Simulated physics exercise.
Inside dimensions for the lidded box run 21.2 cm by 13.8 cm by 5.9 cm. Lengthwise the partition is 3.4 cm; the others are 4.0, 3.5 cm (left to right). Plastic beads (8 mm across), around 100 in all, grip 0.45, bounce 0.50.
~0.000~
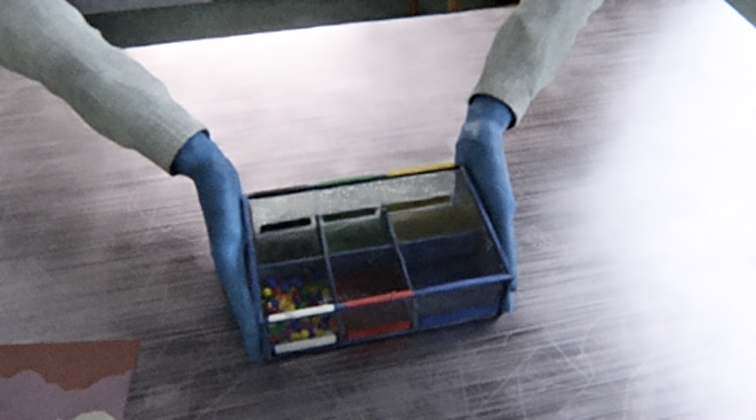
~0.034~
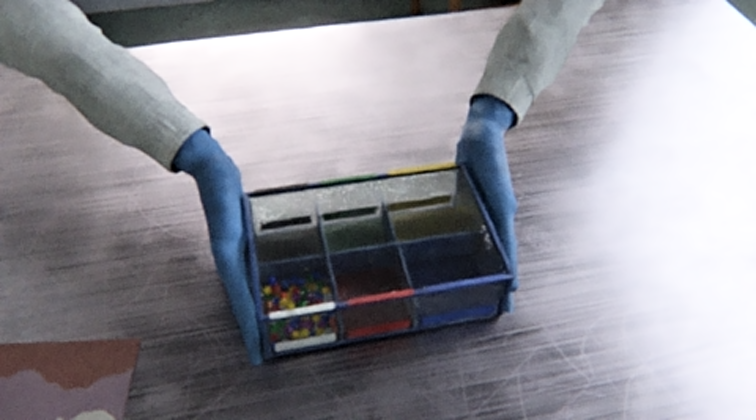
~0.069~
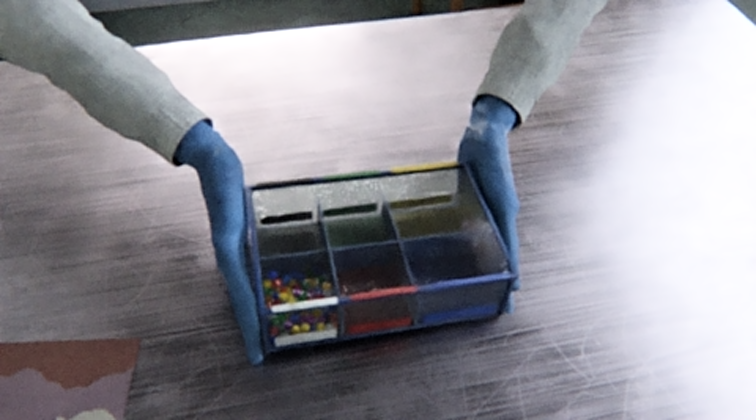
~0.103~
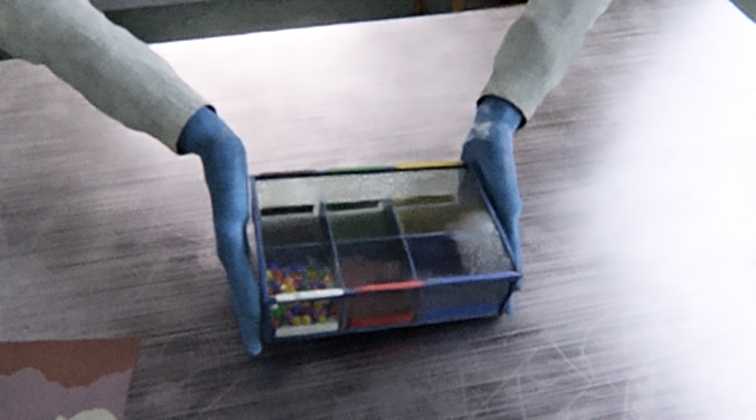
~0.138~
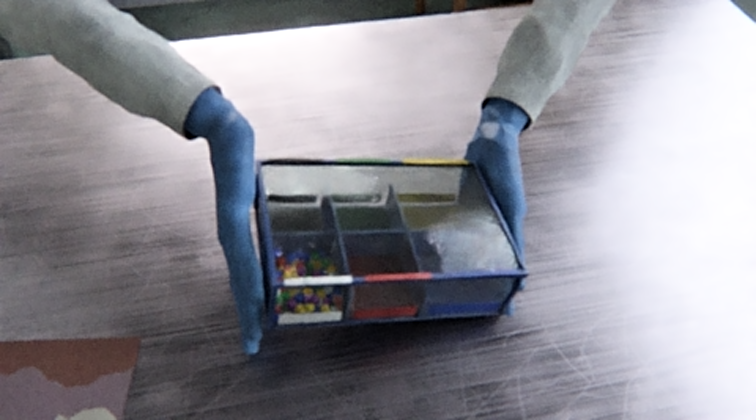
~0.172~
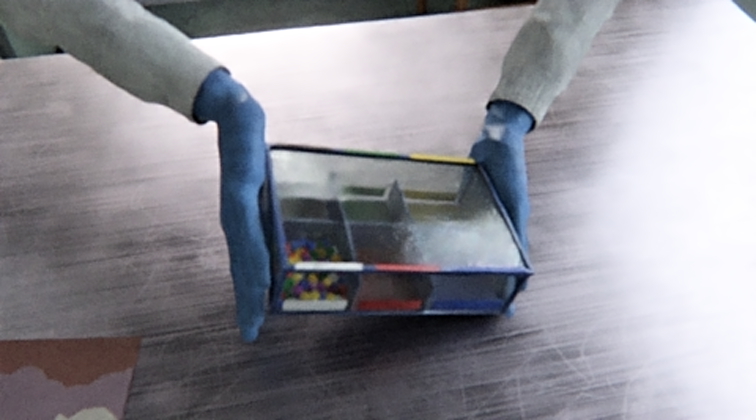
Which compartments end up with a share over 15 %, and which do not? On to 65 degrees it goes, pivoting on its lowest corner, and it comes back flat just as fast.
Red compartment not over, blue compartment not over, green compartment not over, yellow compartment not over, white compartment over, black compartment not over.
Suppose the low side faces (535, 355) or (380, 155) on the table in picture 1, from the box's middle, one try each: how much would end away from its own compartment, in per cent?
Approximately 10 percent, then 15 percent.
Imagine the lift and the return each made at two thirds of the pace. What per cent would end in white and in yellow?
Final share: White 100 %, yellow 0 %.
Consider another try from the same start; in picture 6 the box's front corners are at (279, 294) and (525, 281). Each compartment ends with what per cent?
Red 5, blue 0, green 0, yellow 0, white 90, black 0.
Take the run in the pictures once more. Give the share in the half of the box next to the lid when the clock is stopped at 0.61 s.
20 %.
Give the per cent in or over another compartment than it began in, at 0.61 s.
At that instant it's around 0 per cent.
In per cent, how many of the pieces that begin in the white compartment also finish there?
It works out to near 90 percent.
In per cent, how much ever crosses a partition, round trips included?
Roughly 15 %.
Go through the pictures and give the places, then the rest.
In the first frame, box tilt 0 degrees, front corners at (262, 320) and (509, 276); white 100 %.
In the second frame, box tilt 1 degrees, front corners at (263, 318) and (510, 276).
In the third frame, box tilt 3 degrees, front corners at (265, 311) and (512, 275).
In the fourth frame, box tilt 6 degrees, front corners at (269, 300) and (517, 274), lowest corner right back.
In the fifth frame, box tilt 11 degrees, front corners at (277, 283) and (522, 272), lowest corner right back.
In the sixth frame, box tilt 16 degrees, front corners at (287, 266) and (528, 271), lowest corner right back; white 100 %. The box's pace is about 145 degrees a second.
After 0.61 s, tilt 64 degrees; white 100 %.
After 0.90 s, tilt 26 degrees; red 5 %, blue 5 %, green 5 %, white 85 %.
After 1.29 s, tilt 0 degrees; red 5 %, blue 5 %, green 5 %, white 85 %.
By 1.8 s all is still; red 5 %, blue 5 %, green 5 %, yellow 0 %, white 85 %, black 0 %.
